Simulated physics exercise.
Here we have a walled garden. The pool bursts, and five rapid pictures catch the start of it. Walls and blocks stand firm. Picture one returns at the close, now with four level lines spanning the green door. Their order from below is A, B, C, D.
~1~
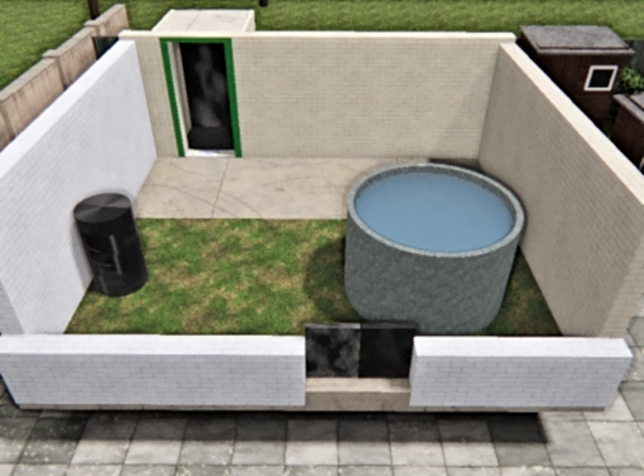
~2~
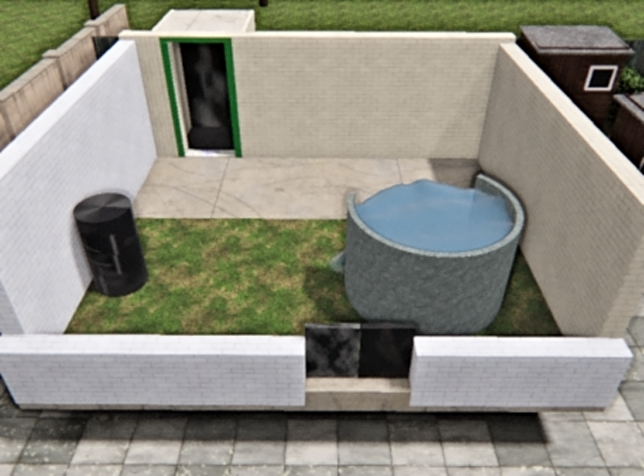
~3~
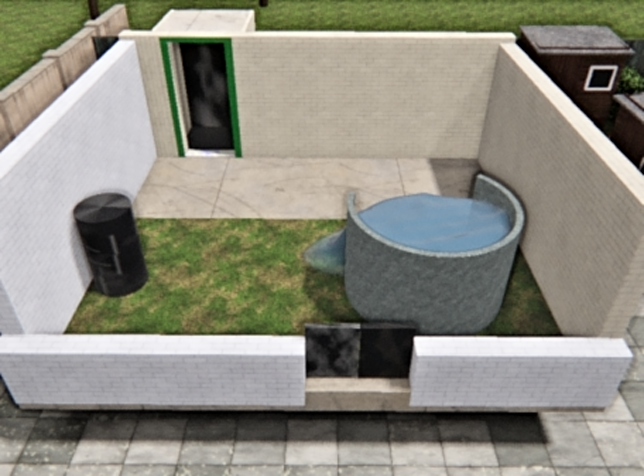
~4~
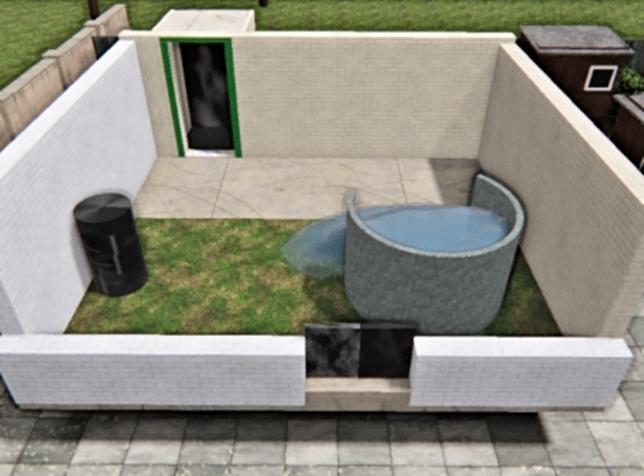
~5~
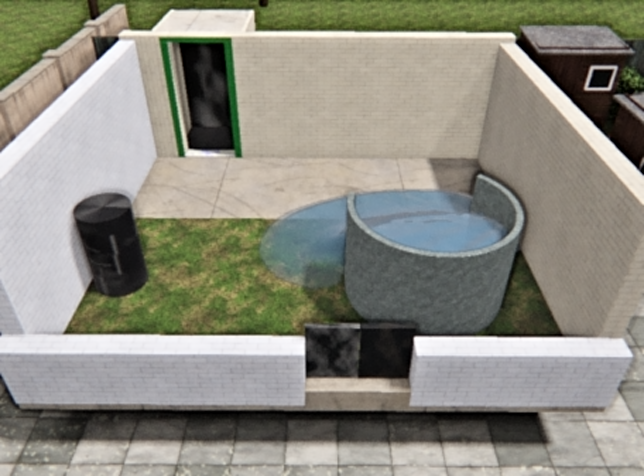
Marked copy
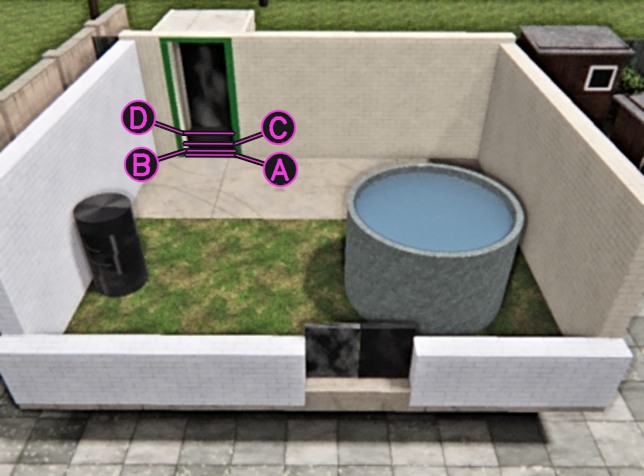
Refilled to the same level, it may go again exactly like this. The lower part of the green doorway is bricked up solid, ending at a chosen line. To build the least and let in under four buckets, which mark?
C is the one.
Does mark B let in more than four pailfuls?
Yes, it does.
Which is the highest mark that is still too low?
B.
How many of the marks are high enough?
Two.
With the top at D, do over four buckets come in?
No, not at all.
On the marked copy, A at (210, 154); B at (210, 150); C at (209, 143); D at (208, 133); from the bottom up A, B, C, D.
If A is chosen, dozens of bucketfuls pour in.
If B is chosen, about 9 bucketfuls get in.
If C is chosen, a splash gets over, under a bucket.
If D is chosen, nothing gets over.
